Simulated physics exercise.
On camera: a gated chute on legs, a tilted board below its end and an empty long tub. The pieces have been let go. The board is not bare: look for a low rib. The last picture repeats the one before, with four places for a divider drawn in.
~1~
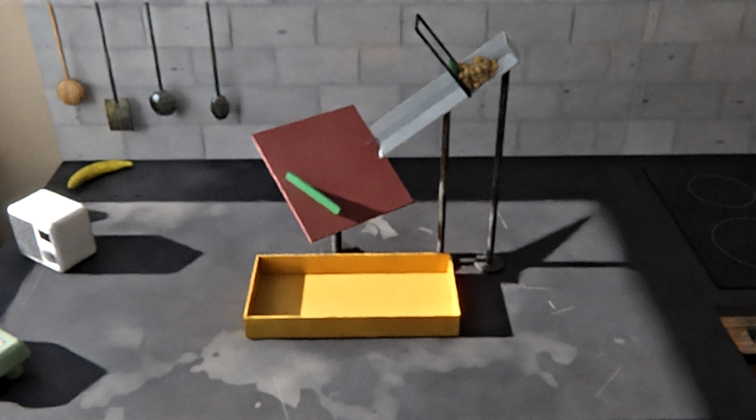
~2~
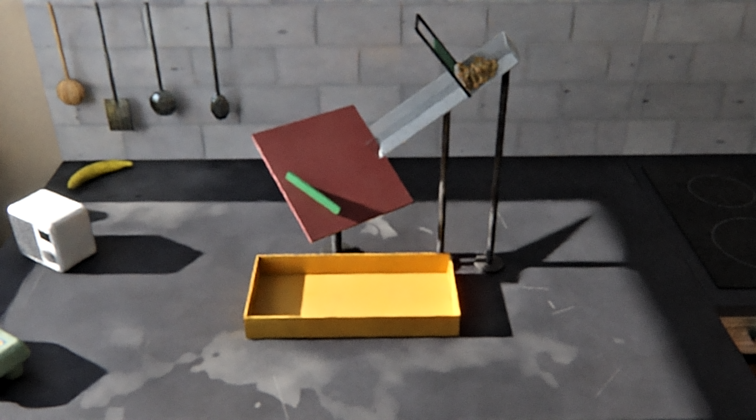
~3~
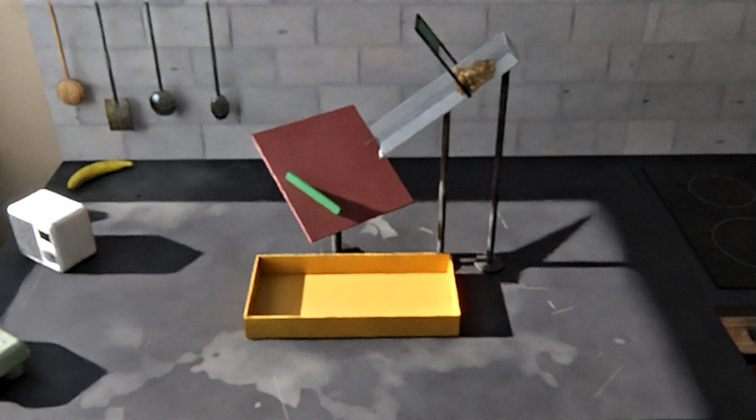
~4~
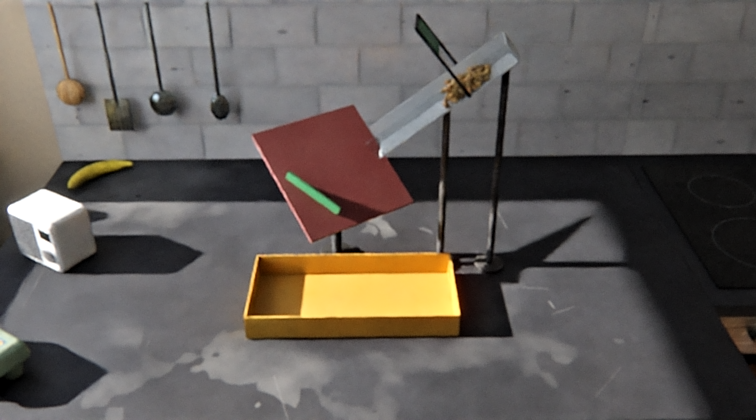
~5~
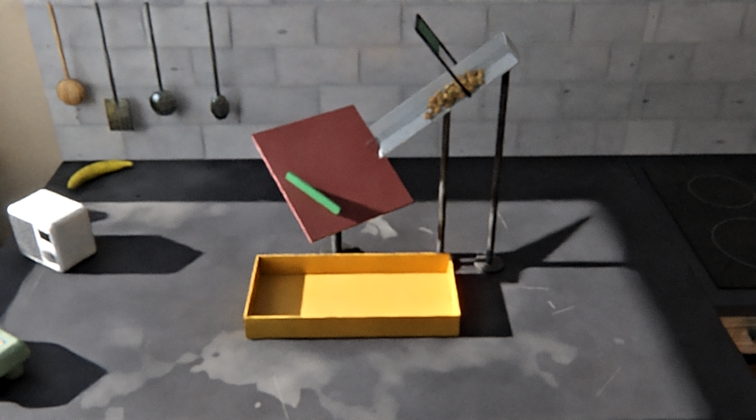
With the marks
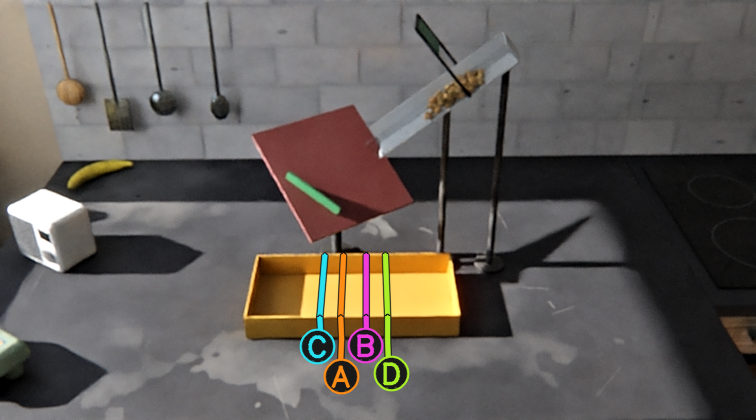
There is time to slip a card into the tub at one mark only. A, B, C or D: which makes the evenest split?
I would pick line D.
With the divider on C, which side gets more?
Right.
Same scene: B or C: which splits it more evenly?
B it is.
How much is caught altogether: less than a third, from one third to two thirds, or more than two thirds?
About that: More than two thirds.
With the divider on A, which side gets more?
The right side.
On the marked copy, line A crosses the front rim at (340, 316); line B crosses the front rim at (366, 316); line C crosses the front rim at (319, 316); line D crosses the front rim at (387, 316).
With A, of what is caught, a stray few on the left of the divider, nearly all on the right.
With B, of what is caught, a small part on the left of the divider, most on the right.
With C, of what is caught, a stray few on the left of the divider, nearly all on the right.
With D, of what is caught, about two thirds on the left of the divider, about a third on the right.
